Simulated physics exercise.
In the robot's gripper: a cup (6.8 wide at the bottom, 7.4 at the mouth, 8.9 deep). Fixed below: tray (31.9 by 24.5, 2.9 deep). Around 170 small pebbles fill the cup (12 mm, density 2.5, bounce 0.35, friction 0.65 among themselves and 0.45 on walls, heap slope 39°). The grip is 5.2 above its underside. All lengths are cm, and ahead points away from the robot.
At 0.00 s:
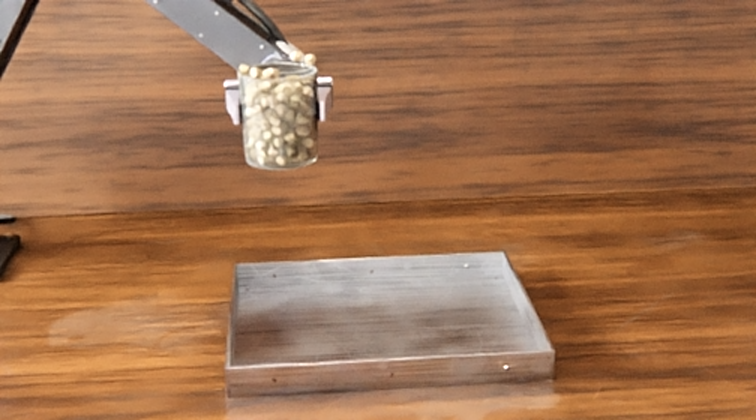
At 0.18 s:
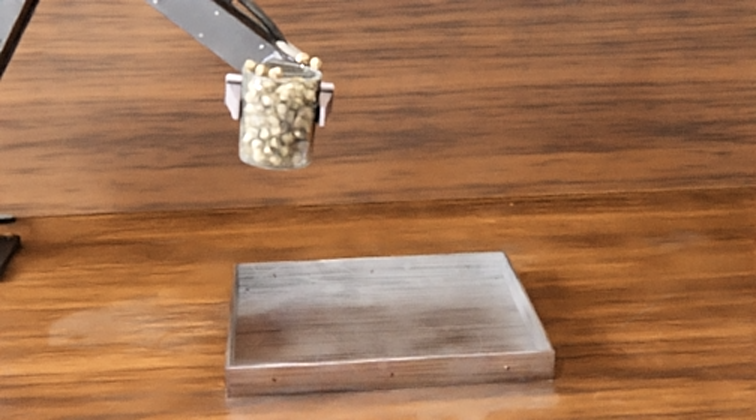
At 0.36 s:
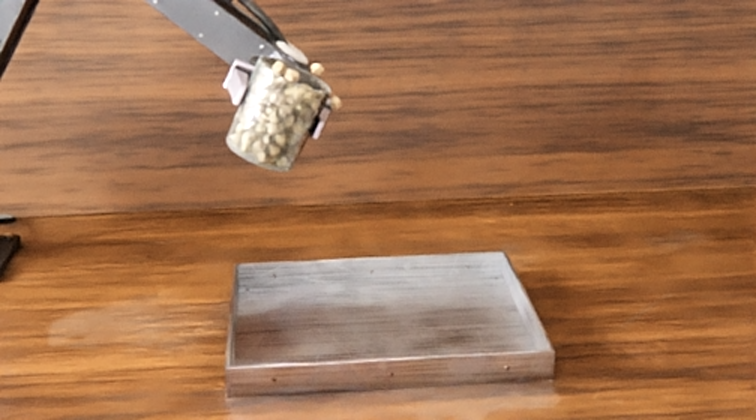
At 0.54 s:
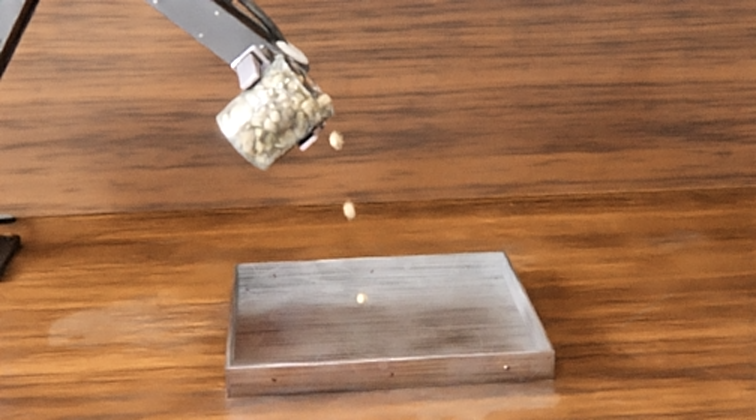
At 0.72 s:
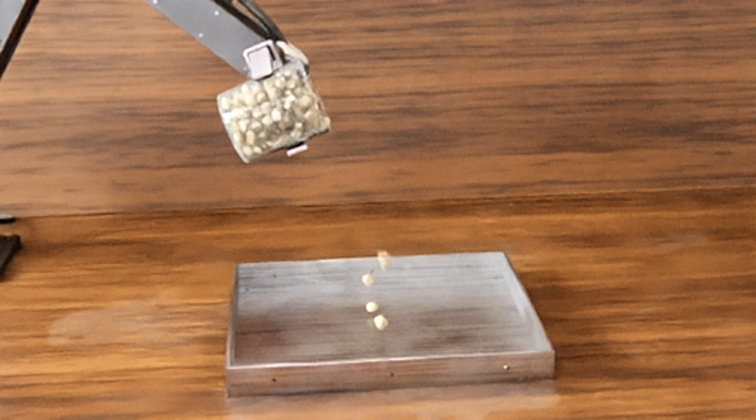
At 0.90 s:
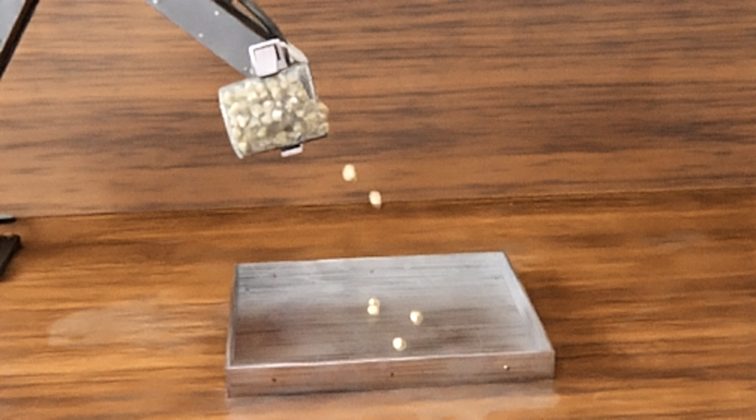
We see a robot gripper holding a clear cup heaped with small pale pebbles above a shallow grey tray, then tilting it steadily toward the right until it lies nearly sideways, as a few pebbles drop into the tray.
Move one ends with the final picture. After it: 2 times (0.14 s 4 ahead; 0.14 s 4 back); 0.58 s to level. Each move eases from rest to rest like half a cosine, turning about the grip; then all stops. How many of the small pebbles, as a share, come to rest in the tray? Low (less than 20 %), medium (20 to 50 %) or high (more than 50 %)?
Share in the tray: Medium (20 to 50 %).
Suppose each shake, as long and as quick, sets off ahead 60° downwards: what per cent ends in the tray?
Some 10 per cent.
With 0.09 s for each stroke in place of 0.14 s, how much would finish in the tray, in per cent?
In that case some 65 per cent.
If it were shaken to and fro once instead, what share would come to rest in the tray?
Then about 25 per cent.
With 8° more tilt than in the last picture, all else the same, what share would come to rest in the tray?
Then about 55 per cent.
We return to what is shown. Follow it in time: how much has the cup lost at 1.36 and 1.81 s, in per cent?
About 25, 35.
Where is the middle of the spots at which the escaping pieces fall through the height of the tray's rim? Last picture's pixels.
Near (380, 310).
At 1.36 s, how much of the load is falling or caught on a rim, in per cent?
Roughly 2 per cent.
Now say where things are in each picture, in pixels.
In the first picture, the cup middle at (280, 117), level; upper third of the load around (281, 92), from x 245 to 310, top at y 55; 171 in the cup.
In the second picture, the cup middle at (279, 117), tilted 7° forward; upper third of the load around (282, 93), from x 250 to 315, top at y 60.
In the third picture, the cup middle at (277, 116), tilted 26° forward; upper third of the load around (280, 96), from x 240 to 335, top at y 70; 170 in the cup, 1 in flight or on a rim.
In the fourth picture, the cup middle at (274, 115), tilted 50° forward; upper third of the load around (278, 96), from x 230 to 365, top at y 75; 168 in the cup, 1 in the tray, 2 in flight or on a rim.
In the fifth picture, the cup middle at (273, 113), tilted 69° forward; upper third of the load around (277, 96), from x 230 to 385, top at y 75; 167 in the cup, 3 in the tray, 1 in flight or on a rim.
In the sixth picture, the cup middle at (272, 112), tilted 76° forward; upper third of the load around (271, 97), from x 230 to 415, top at y 80; 165 in the cup, 4 in the tray, 2 in flight or on a rim.
After 1.36 s, tilted 76° forward, highest piece 27 above the table; 126 in the cup, 42 in the tray, 3 in flight or on a rim.
After 1.81 s, tilted 25° forward, highest piece 28 above the table; 109 in the cup, 62 in the tray.
After 2.24 s, level, highest piece 28 above the table; 109 in the cup, 62 in the tray.
After 3.29 s, level, highest piece 28 above the table; 109 in the cup, 62 in the tray.
In the end, 109 in the cup, 62 in the tray. That is 36 % in the tray.
